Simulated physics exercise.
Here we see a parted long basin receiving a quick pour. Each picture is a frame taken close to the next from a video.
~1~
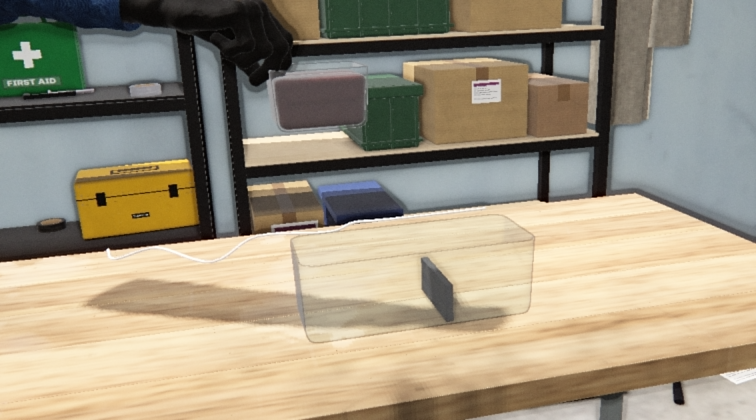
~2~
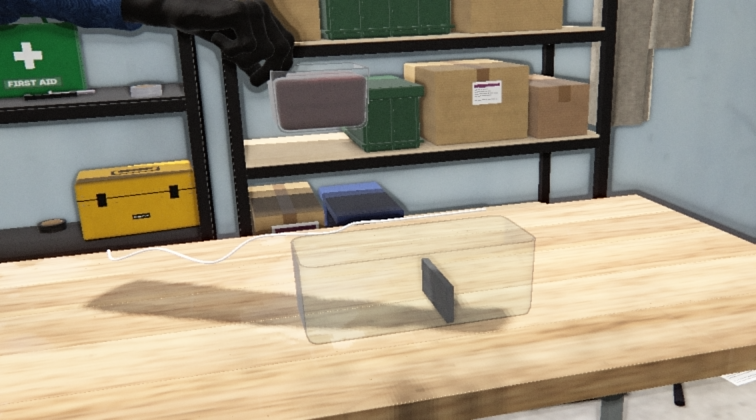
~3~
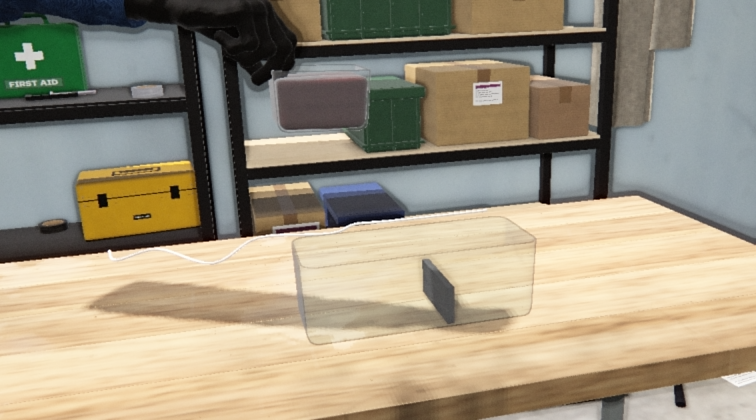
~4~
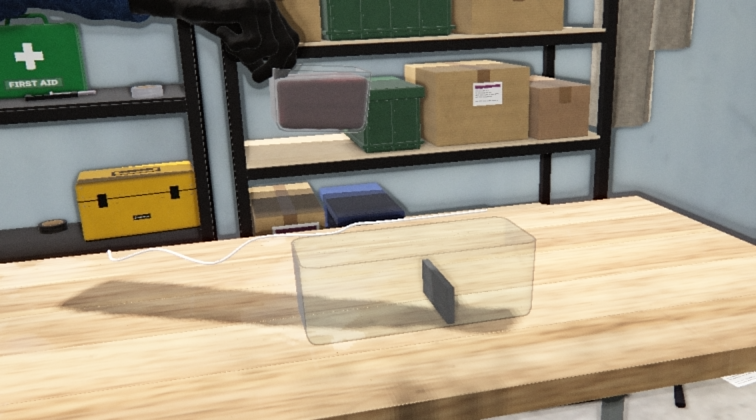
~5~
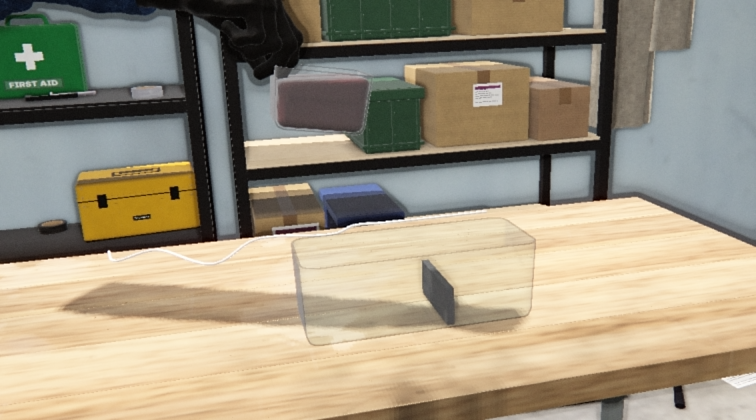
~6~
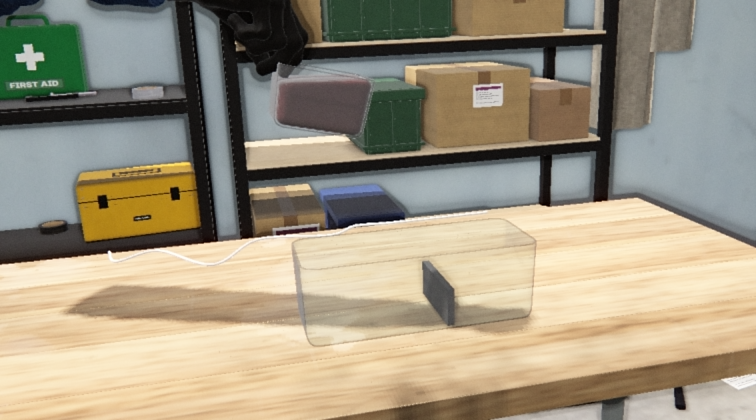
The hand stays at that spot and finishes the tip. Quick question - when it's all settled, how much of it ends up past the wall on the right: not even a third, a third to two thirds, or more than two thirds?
Middle of three bands.
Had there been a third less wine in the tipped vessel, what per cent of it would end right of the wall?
Near 5 %.
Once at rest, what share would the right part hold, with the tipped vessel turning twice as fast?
Result: Roughly 20 %.
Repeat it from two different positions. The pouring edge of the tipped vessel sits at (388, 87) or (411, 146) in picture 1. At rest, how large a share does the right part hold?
Roughly 65 percent on the first try and 75 percent on the second.
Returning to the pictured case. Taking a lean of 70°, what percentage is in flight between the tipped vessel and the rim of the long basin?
Share out of both vessels: Approx. 40 %.
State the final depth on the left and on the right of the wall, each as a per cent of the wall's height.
30 % left, 40 % right.
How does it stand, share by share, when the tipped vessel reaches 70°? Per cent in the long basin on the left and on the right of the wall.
You'd find 10 per cent on the left and 5 per cent on the right.
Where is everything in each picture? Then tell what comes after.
Tilt 0°; pouring edge (360, 65); surface from (271, 78) to (358, 73); the long basin's rim runs from (295, 253) to (519, 227); the wall's top is at (436, 271), in the first picture.
Tilt 1°; pouring edge (361, 67); surface from (272, 79) to (359, 74), in the second picture.
Tilt 2°; pouring edge (363, 69); surface from (273, 79) to (361, 75), in the third picture.
Tilt 5°; pouring edge (364, 71); surface from (273, 80) to (361, 76), in the fourth picture.
Tilt 8°; pouring edge (365, 75); surface from (274, 80) to (362, 77), in the fifth picture.
Tilt 13°; pouring edge (367, 79); surface from (275, 82) to (364, 78), in the sixth picture.
A moment on, the tilt is 70° and 48 per cent is still to pour, 9 is left of the wall and 3 right of it.
Next, the tilt is 107° and 6 per cent is still to pour, 36 is left of the wall and 43 right of it.
Then the tilt is 115° and 0 per cent is still to pour, 52 is left of the wall and 43 right of it.
Later the tilt is 115° and 0 per cent is still to pour, 52 is left of the wall and 44 right of it.
In the end 52 per cent lies left of the wall, 44 right of it and 4 outside.
